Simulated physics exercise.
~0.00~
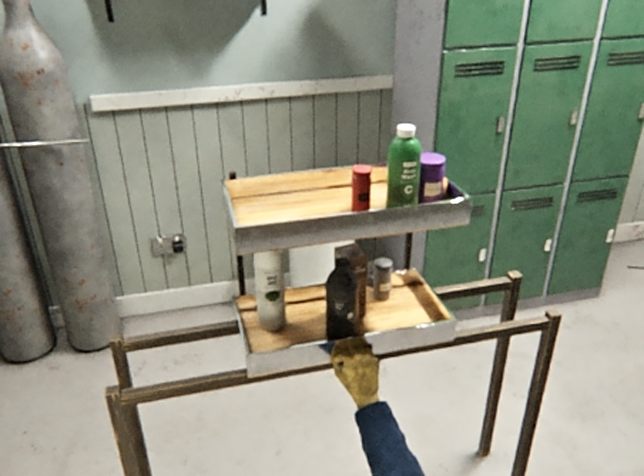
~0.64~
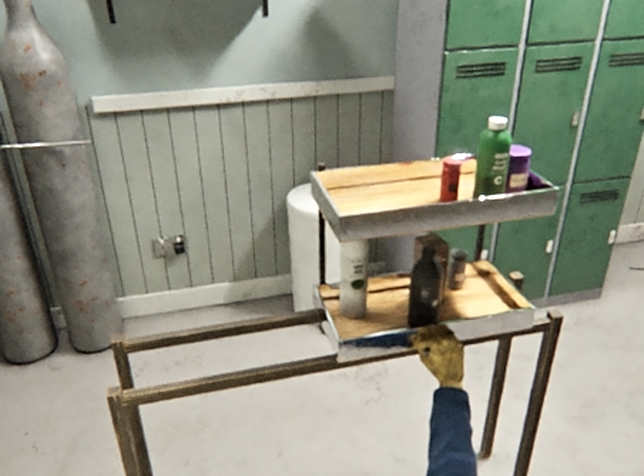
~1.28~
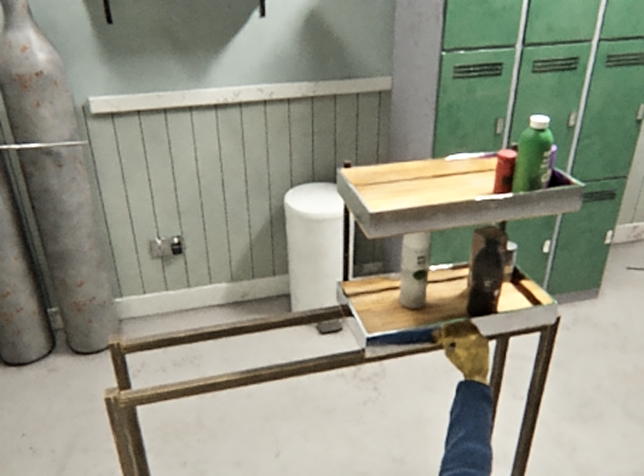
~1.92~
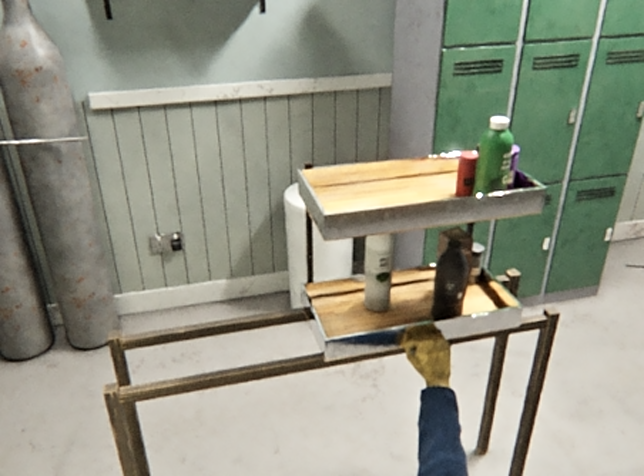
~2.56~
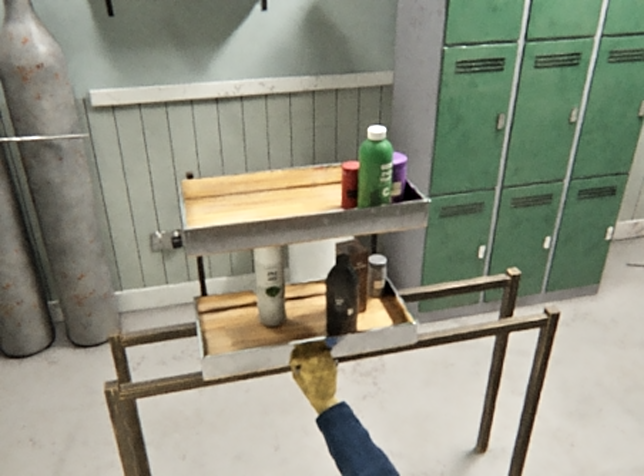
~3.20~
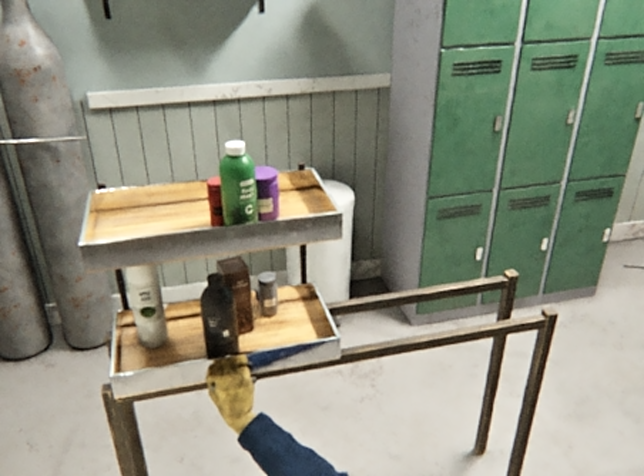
A two-tier rack tray with wooden decks and grey rims sits on a brown metal frame in a pale locker room, seen from slightly above, with gas cylinders at left and green lockers at right. On the upper deck stand a red shaker, a green bottle and a purple jar; below are a white bottle, a black bottle, a brown carton and a grey shaker. A yellow-gloved hand pushes the tray right, then sweeps it back left to the frame's far end. Everything stays upright, but the green bottle and purple jar finish shifted leftward on their deck.
